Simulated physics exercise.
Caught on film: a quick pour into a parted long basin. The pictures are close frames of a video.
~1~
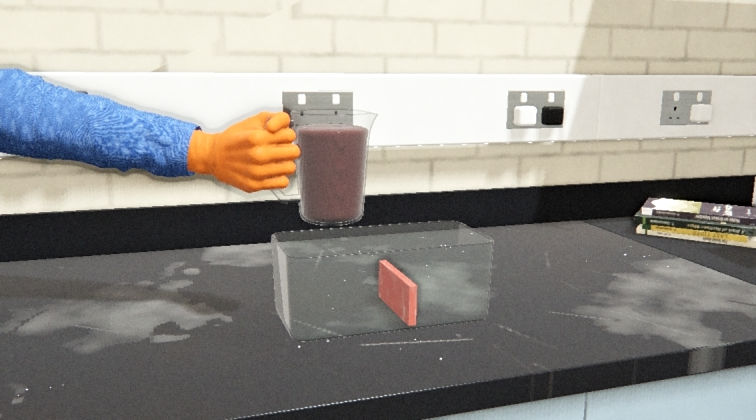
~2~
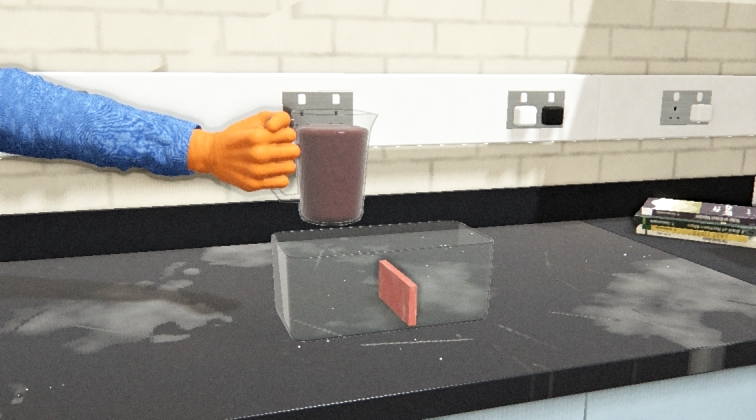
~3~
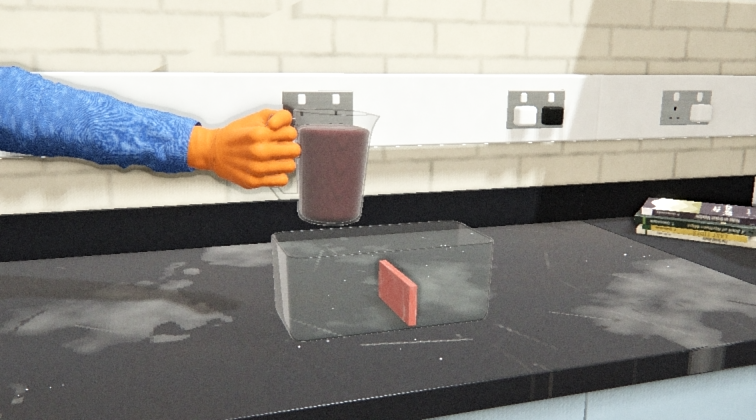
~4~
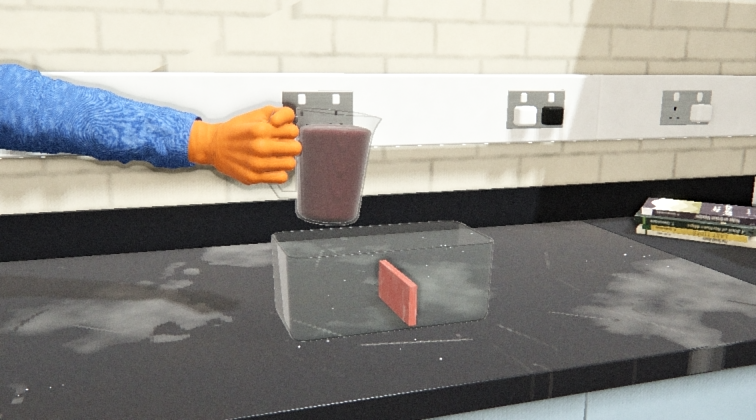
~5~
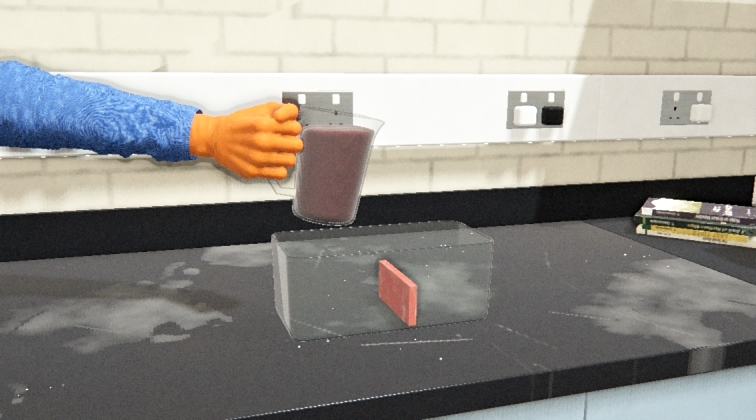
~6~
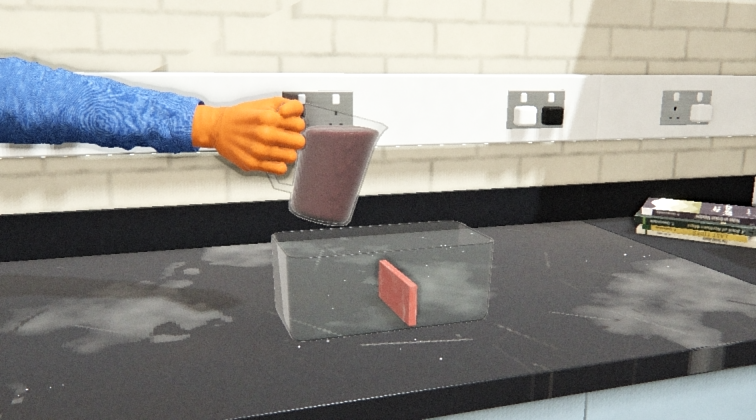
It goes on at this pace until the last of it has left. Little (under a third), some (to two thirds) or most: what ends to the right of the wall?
The share right of the wall is more than two thirds.
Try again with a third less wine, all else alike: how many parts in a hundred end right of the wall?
Near 95 %.
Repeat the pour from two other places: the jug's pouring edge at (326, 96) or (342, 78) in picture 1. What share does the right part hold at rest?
In turn 15 and 70 in a hundred.
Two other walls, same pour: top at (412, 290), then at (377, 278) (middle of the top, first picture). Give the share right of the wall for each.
Near 50 % and 100 %.
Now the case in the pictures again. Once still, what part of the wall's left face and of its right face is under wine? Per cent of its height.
Left about 0, right about 90.
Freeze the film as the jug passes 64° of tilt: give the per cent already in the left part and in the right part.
Some 0 per cent left and 5 right.
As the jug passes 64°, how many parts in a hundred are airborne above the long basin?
About 10 per cent.
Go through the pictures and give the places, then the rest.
In the first picture, it leans 0°; its right rim is at (377, 113); the wine meets the walls at (295, 129) and (366, 127); the long basin's rim runs from (279, 247) to (475, 232); the wall's top is at (397, 273).
In the second picture, it leans 1°; its right rim is at (378, 113); the wine meets the walls at (296, 128) and (366, 128).
In the third picture, it leans 2°; its right rim is at (379, 115); the wine meets the walls at (296, 128) and (367, 128).
In the fourth picture, it leans 5°; its right rim is at (381, 117); the wine meets the walls at (298, 128) and (369, 129).
In the fifth picture, it leans 10°; its right rim is at (384, 121); the wine meets the walls at (301, 130) and (373, 129).
In the sixth picture, it leans 15°; its right rim is at (388, 126); the wine meets the walls at (304, 130) and (378, 129).
A moment on, the jug is tipped part way and 83 per cent is still to pour, 0 is left of the wall and 7 right of it.
Next, the jug is tipped on its side and 33 per cent is still to pour, 1 is left of the wall and 53 right of it.
Then the jug is tipped right over and 2 per cent is still to pour, 3 is left of the wall and 94 right of it.
Later the jug is tipped right over and 0 per cent is still to pour, 3 is left of the wall and 96 right of it.
Finally, 3 per cent lies left of the wall, 96 right of it and 1 outside.
